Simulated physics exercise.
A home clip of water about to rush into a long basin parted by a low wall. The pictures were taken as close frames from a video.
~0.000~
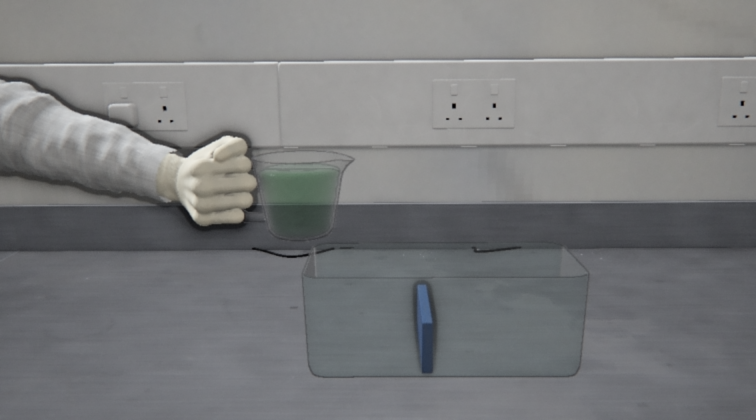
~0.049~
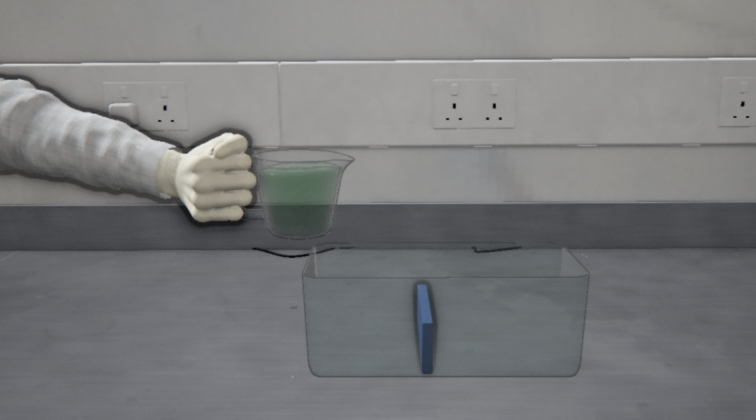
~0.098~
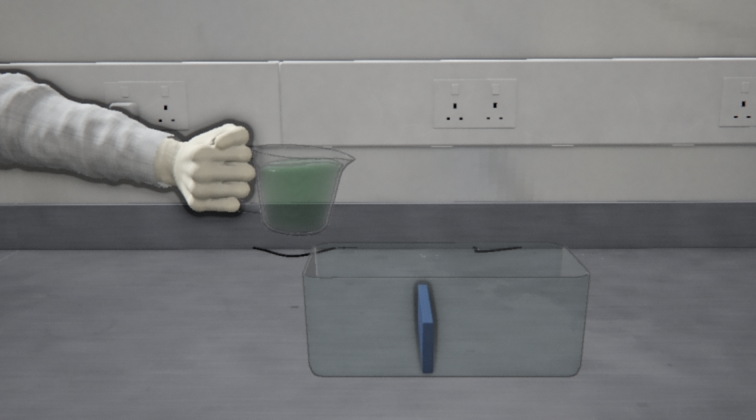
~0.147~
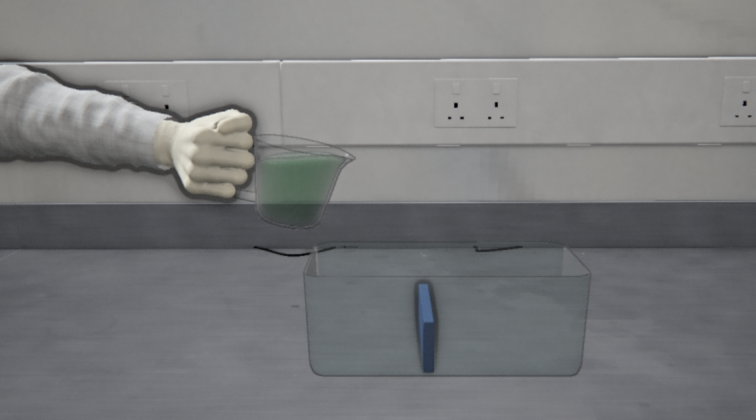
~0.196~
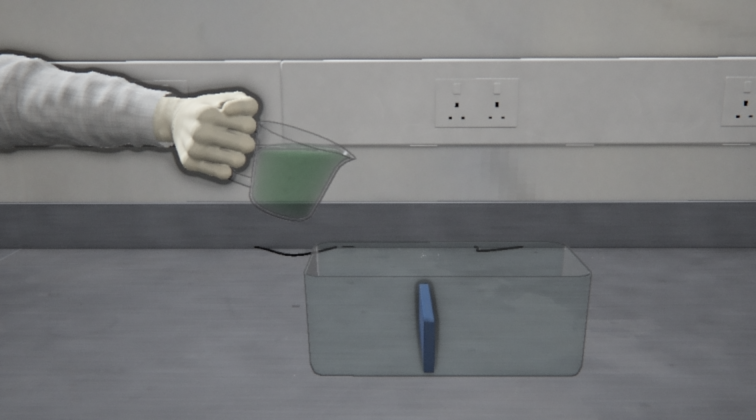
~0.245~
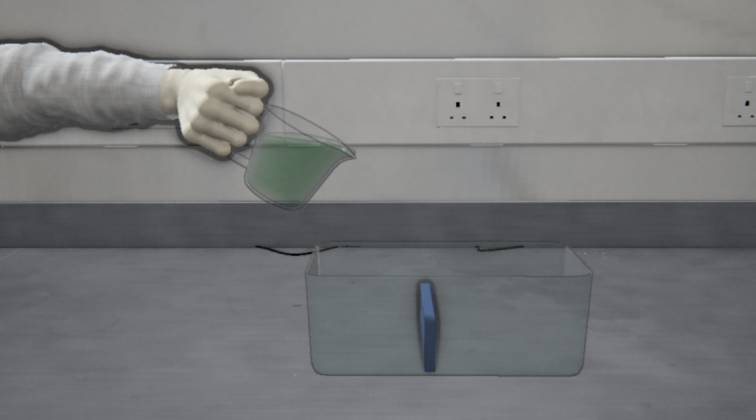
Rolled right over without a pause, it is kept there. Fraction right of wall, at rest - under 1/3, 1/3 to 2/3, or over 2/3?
Once it settles, the part right of the wall is beyond two thirds, I'd say.
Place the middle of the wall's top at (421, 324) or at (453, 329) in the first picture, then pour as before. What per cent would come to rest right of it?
Respectively 80 and 30 per cent, approximately.
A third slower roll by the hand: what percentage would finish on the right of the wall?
Something like 70 in a hundred.
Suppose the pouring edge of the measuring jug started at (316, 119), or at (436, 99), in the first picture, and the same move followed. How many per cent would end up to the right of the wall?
It comes out at around 20 percent and then around 80 percent.
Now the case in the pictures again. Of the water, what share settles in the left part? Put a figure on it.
That share comes out near 20 percent.
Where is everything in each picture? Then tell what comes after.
In the first picture, it leans 0°; its right rim is at (355, 158); the water meets the walls at (259, 168) and (342, 168); the long basin's rim runs from (308, 261) to (575, 260); the wall's top is at (425, 304).
In the second picture, it leans 1°; its right rim is at (355, 158); the water meets the walls at (259, 168) and (342, 167).
In the third picture, it leans 5°; its right rim is at (356, 158); the water meets the walls at (259, 165) and (344, 162).
In the fourth picture, it leans 12°; its right rim is at (356, 158); the water meets the walls at (259, 159) and (346, 157).
In the fifth picture, it leans 20°; its right rim is at (357, 158); the water meets the walls at (259, 149) and (350, 151).
In the sixth picture, it leans 30°; its right rim is at (357, 157); the water meets the walls at (260, 135) and (355, 149); 1 per cent is over the edge.
A moment on, the measuring jug is tipped on its side and 56 per cent is still to pour, 8 is left of the wall and 0 right of it.
Next, the measuring jug is tipped on its side and 9 per cent is still to pour, 10 is left of the wall and 54 right of it.
Then the measuring jug is tipped on its side and 1 per cent is still to pour, 16 is left of the wall and 78 right of it.
Later the measuring jug is tipped on its side and 0 per cent is still to pour, 21 is left of the wall and 77 right of it.
At rest 21 per cent lies left of the wall, 78 right of it and 2 outside.
